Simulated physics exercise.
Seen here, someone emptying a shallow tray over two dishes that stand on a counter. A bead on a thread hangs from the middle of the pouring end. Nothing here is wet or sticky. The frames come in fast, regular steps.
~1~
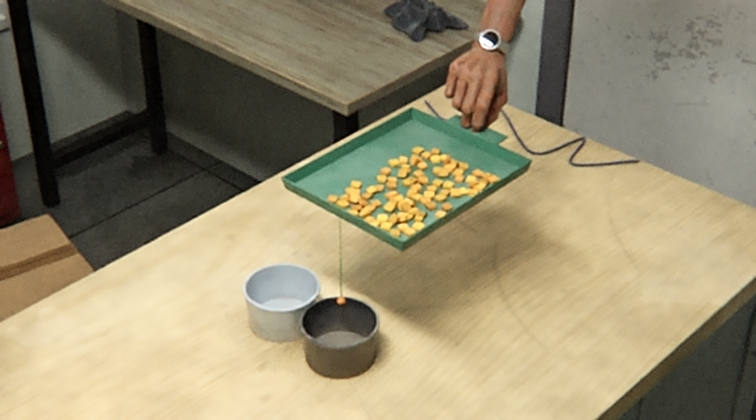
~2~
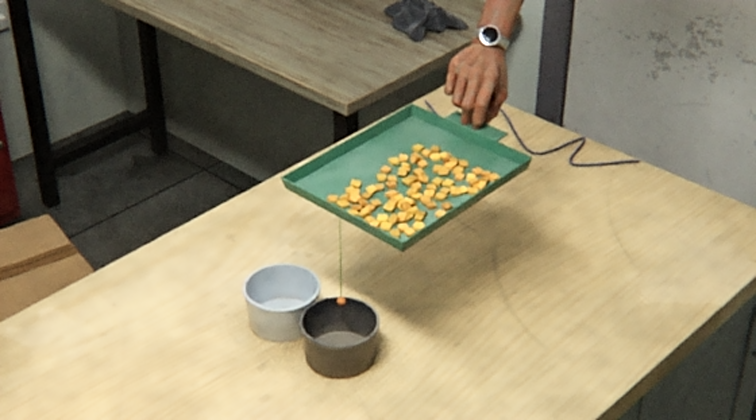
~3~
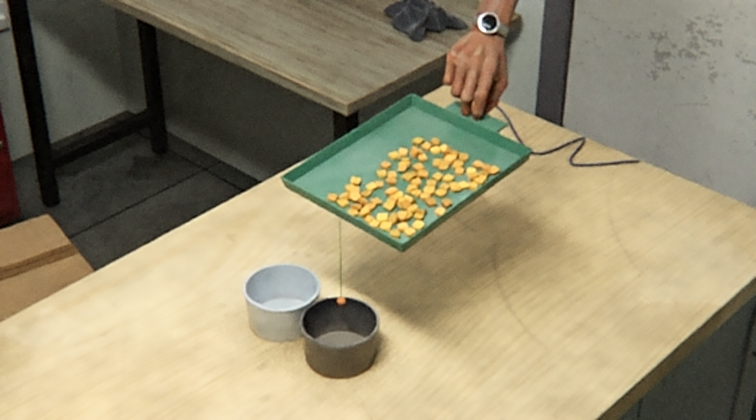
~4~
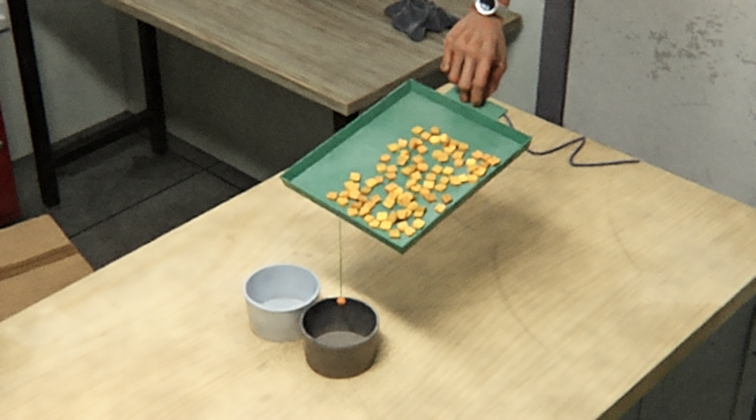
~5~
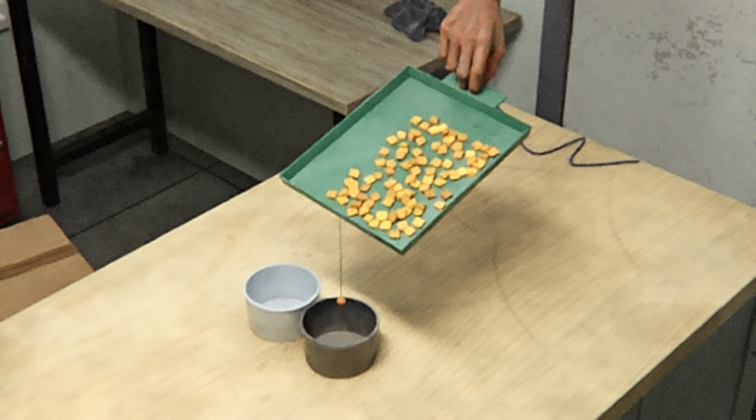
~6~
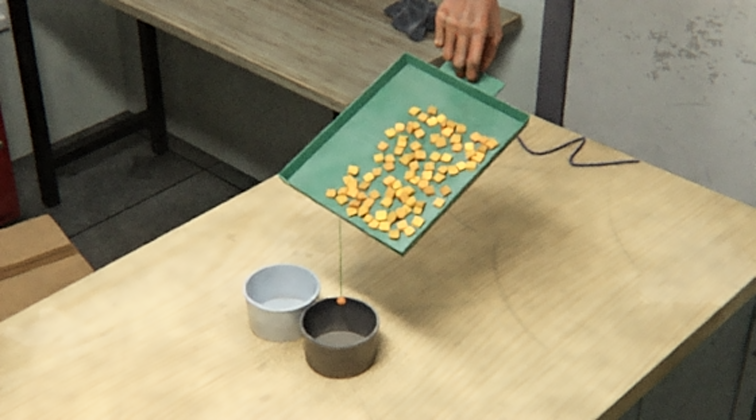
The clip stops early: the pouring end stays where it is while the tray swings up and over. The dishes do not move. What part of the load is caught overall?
Caught overall: Under half.
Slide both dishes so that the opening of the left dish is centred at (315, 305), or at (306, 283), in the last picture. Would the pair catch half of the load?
One: Above a half. Two: Not half.
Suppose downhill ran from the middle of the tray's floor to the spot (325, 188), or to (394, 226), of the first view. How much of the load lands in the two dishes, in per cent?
The first gives 90 %, the second 10 %.
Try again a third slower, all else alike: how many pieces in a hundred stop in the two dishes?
Close to 30 per cent.
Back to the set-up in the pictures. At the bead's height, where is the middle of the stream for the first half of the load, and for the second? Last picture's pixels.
First near (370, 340), later near (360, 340).
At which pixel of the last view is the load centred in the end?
Close to (366, 389).
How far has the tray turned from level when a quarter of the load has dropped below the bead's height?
At some 105 degrees.
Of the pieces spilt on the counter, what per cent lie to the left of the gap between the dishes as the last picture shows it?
About 20 per cent.
Shortly afterwards, tray tipped steeply; the whole lot on the tray.
Next, tray tipped past a quarter turn; near a third on the tray; only a few in the right dish; a little outside both; near half in the air.
Some moments later, tray tipped past a quarter turn; near a quarter in the right dish; the bulk outside both.
In the end, tray tipped past a quarter turn; near a quarter in the right dish; none at all in the left dish; the bulk outside both.
